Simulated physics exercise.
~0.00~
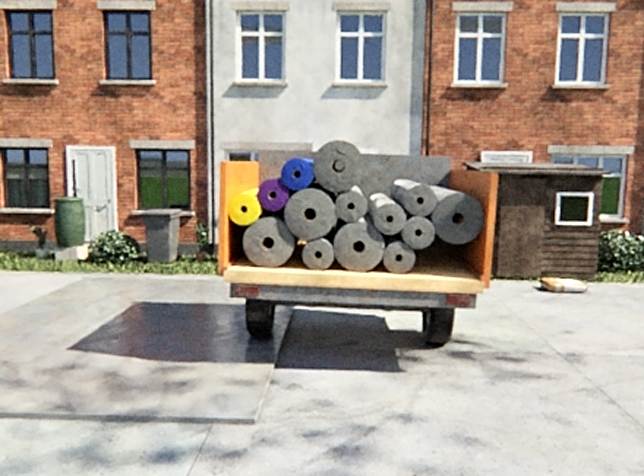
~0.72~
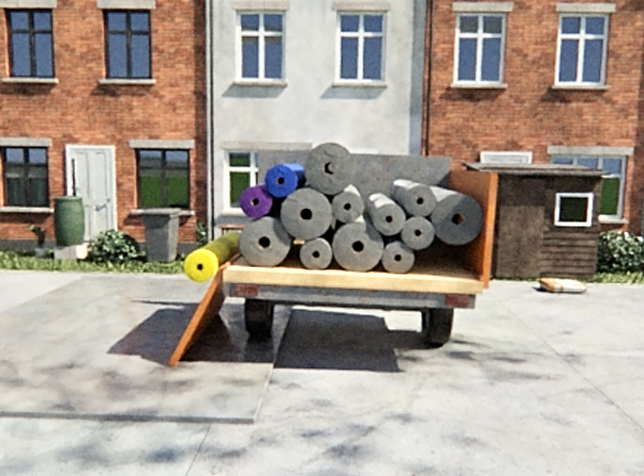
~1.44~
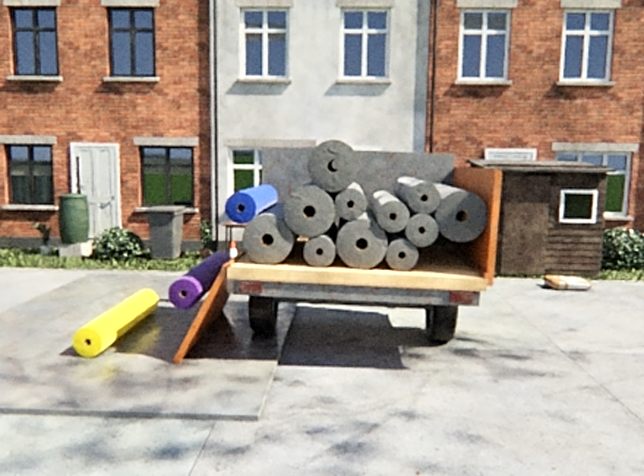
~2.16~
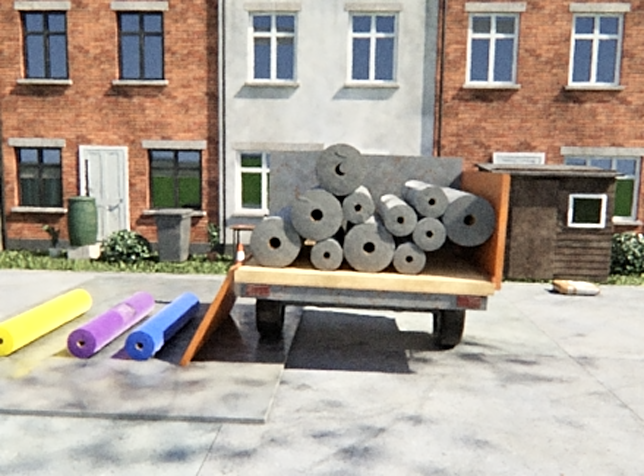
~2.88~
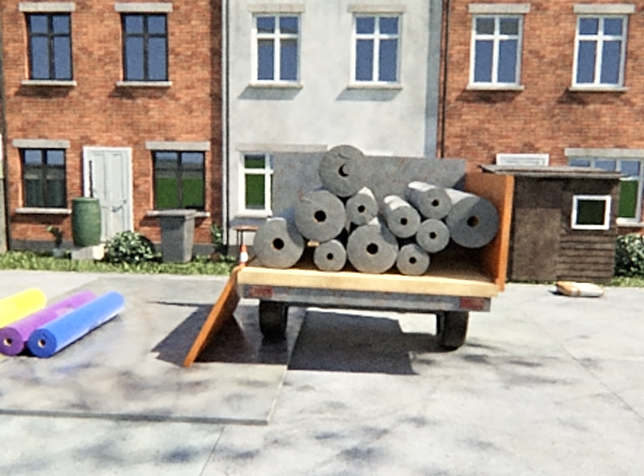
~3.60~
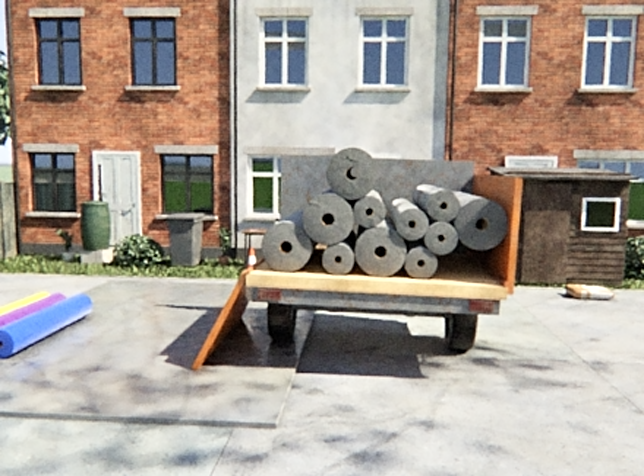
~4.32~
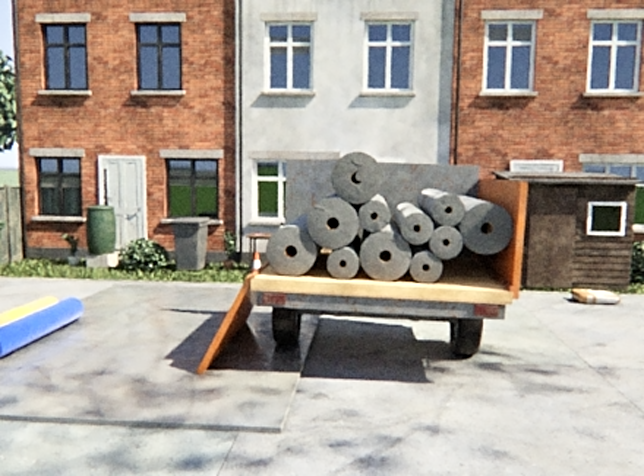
Yellow, purple and blue rolls tumbling off a trailer's dropped left side and rolling left, while the grey rolls stay stacked aboard.
